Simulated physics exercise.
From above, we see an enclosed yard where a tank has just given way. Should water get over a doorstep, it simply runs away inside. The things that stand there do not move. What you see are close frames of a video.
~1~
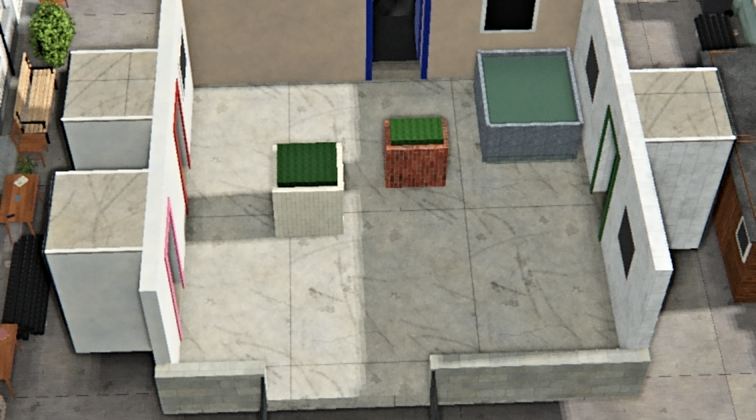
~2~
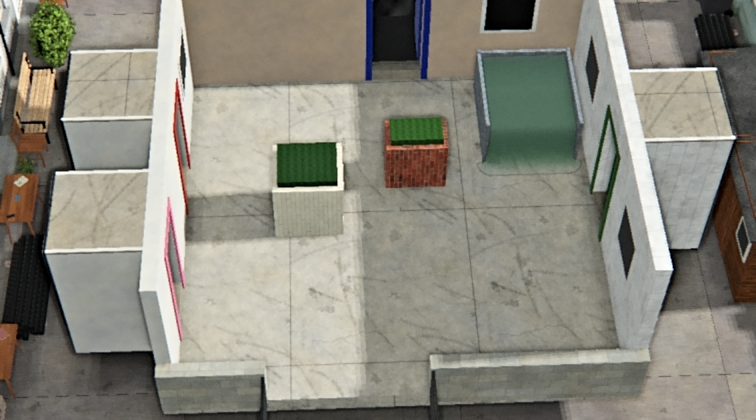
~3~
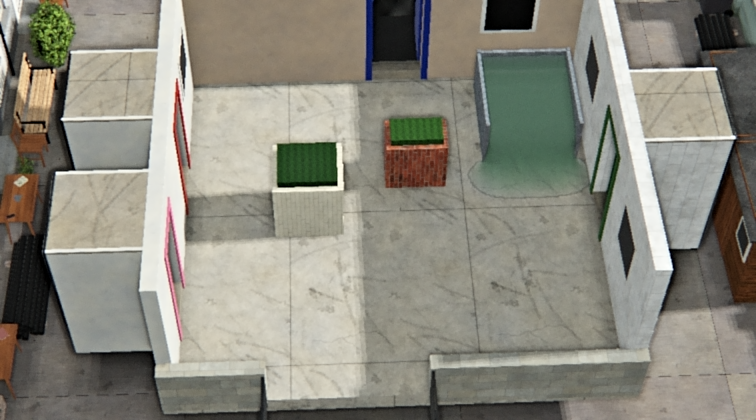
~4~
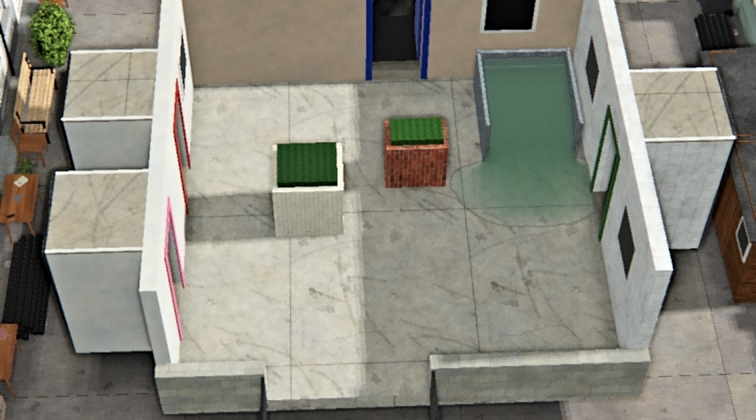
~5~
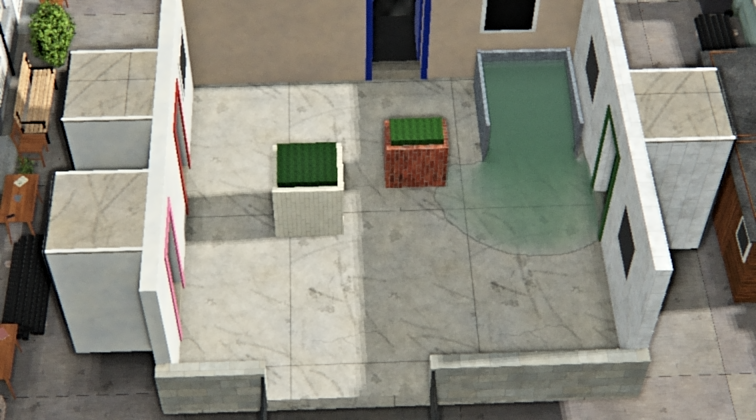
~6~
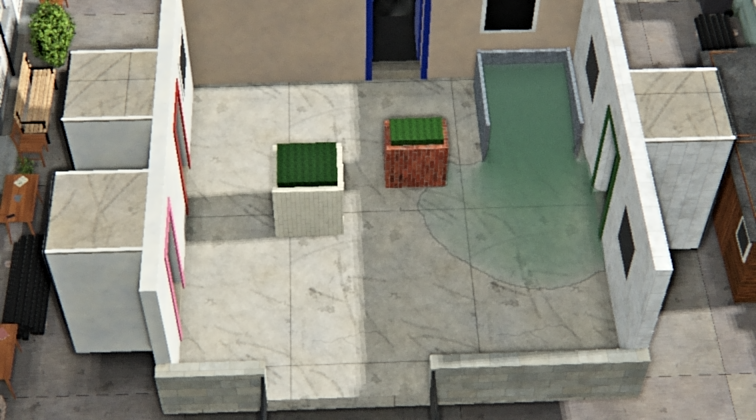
In the video, a tank of green water in the upper right of a walled yard opens at its front, and the water pours out, spreading across the paved floor in a widening, rounded sheet beside the green-framed doorway.
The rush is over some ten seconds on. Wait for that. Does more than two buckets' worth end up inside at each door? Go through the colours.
The pink door no, two at most; the red door no, two at most; the green door yes, more than two; the blue door no, two at most.
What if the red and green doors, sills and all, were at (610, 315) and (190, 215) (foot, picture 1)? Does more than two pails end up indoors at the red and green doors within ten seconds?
So the red one runs past it while the green one keeps within it.
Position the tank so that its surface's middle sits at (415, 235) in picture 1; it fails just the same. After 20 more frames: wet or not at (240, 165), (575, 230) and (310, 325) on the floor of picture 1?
Points in turn: Not reached; inundated; not reached.
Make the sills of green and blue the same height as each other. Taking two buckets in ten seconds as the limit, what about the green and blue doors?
Green door: Below the mark; blue door: Below the mark.
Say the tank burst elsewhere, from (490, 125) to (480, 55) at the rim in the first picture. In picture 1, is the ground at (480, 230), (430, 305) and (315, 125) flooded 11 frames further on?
Submerged, submerged, submerged.
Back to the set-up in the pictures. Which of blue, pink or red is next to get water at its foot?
The pink one, before the others.
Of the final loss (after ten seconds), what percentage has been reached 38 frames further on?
I make it 70 per cent.
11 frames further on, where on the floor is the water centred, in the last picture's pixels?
Around pixel (520, 249).
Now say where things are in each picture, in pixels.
The first frame shows still water in the tank at (529, 90).
In the second frame, water pours out at (531, 145) and has run to (480, 165).
In the third frame, the front is at (475, 181), out from the gap at (531, 148).
In the fourth frame, water pours out at (531, 149) and has run to (486, 216).
In the fifth frame, the front is at (558, 251), out from the gap at (531, 150).
In the sixth frame, the front is at (534, 285), out from the gap at (530, 150).
A moment on, water covers 35 % of the floor; the pink door not reached, the red door not reached, the green door under two buckets in, the blue door not reached.
Next, water covers 45 % of the floor; the pink door not reached, the red door not reached, the green door over two buckets in, the blue door not reached.
Then, water covers 45 % of the floor; the pink door not reached, the red door not reached, the green door over two buckets in, the blue door not reached.
Later, water covers 65 % of the floor; the pink door wet at the sill, nothing in, the red door wet at the sill, nothing in, the green door over two buckets in, the blue door not reached.
In the end, water covers 85 % of the floor; the pink door wet at the sill, nothing in, the red door wet at the sill, nothing in, the green door over two buckets in, the blue door wet at the sill, nothing in.
